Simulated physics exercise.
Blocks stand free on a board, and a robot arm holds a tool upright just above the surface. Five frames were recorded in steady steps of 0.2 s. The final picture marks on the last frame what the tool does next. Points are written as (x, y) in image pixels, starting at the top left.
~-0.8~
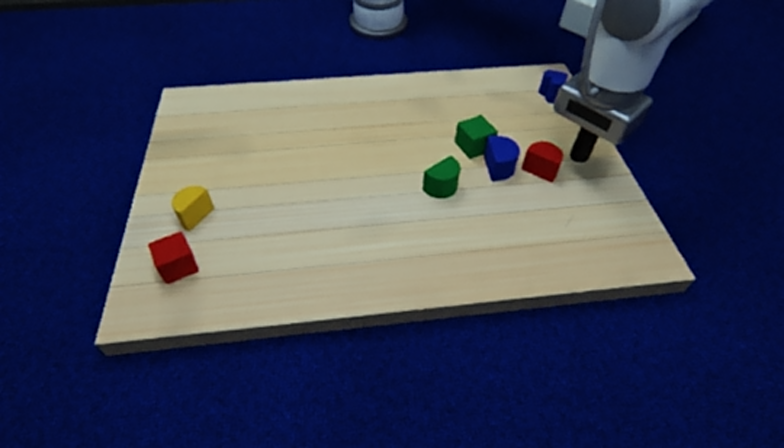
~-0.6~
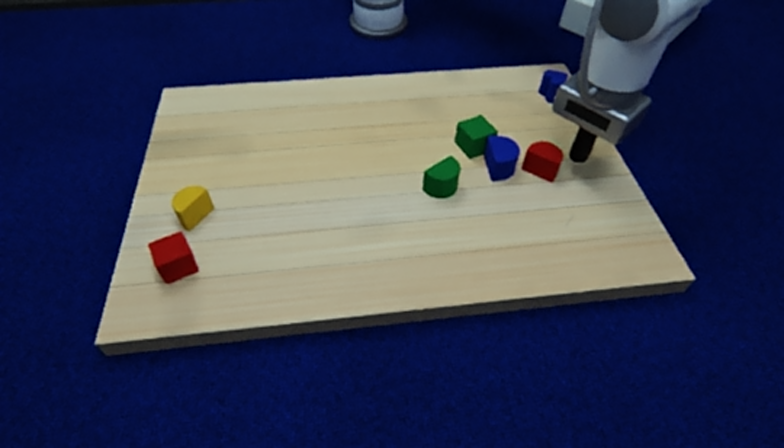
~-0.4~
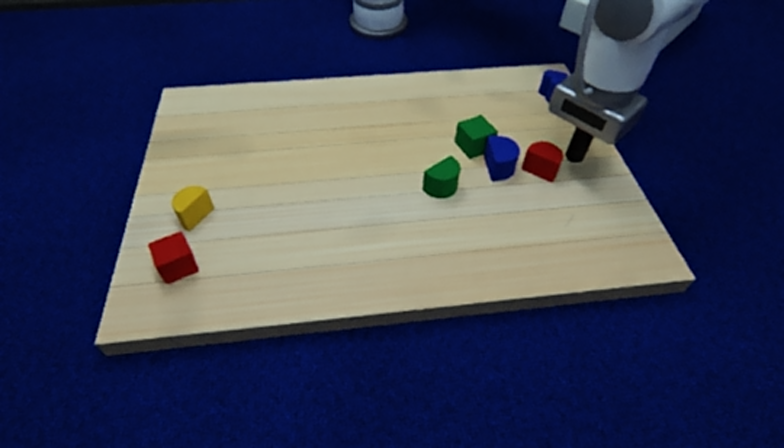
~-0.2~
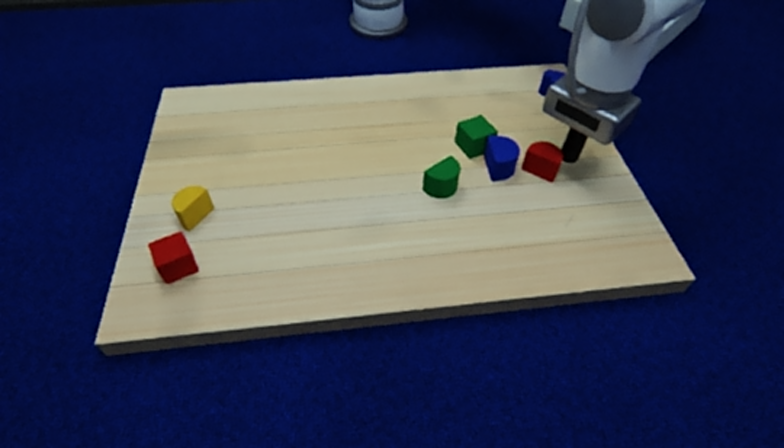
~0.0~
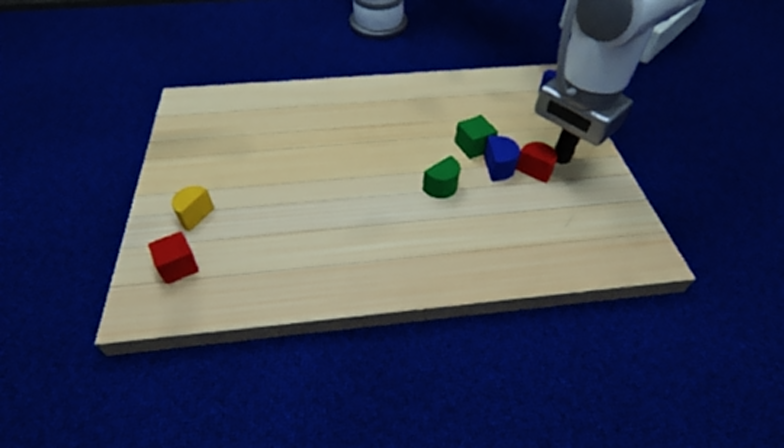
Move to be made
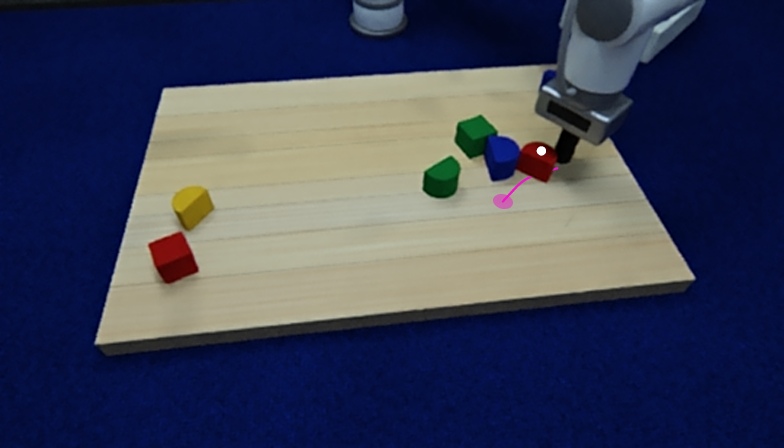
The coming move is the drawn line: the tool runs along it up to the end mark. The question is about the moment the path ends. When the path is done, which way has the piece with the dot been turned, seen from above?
Verdict: Clockwise.
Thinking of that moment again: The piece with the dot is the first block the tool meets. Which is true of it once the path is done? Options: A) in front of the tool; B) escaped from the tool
The one that fits is B, escaped from the tool.
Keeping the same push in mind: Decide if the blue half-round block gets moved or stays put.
Once the path ends, it is somewhere new.
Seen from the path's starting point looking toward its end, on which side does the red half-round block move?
Displaced right.
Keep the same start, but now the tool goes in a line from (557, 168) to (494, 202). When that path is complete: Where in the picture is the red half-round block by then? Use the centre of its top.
Its top middle is near (476, 172).
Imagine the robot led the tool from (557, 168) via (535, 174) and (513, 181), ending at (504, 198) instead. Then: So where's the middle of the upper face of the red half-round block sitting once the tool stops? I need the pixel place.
It is at (484, 174).
Path on the board, from (557, 168) via (525, 180), ending at (503, 201); the dot is on the red half-round block.
The first path, step by step. One third of the way, tool (539, 166); blue half-round block (485, 150), turned 45° clockwise; red half-round block (519, 160).
Two thirds of the way, tool (520, 177); blue half-round block (474, 148), turned 75° clockwise; red half-round block (498, 167).
At the end, tool (506, 192); green half-round block in place; blue half-round block (473, 148), turned 75° clockwise; red half-round block (485, 173), turned 55° clockwise.
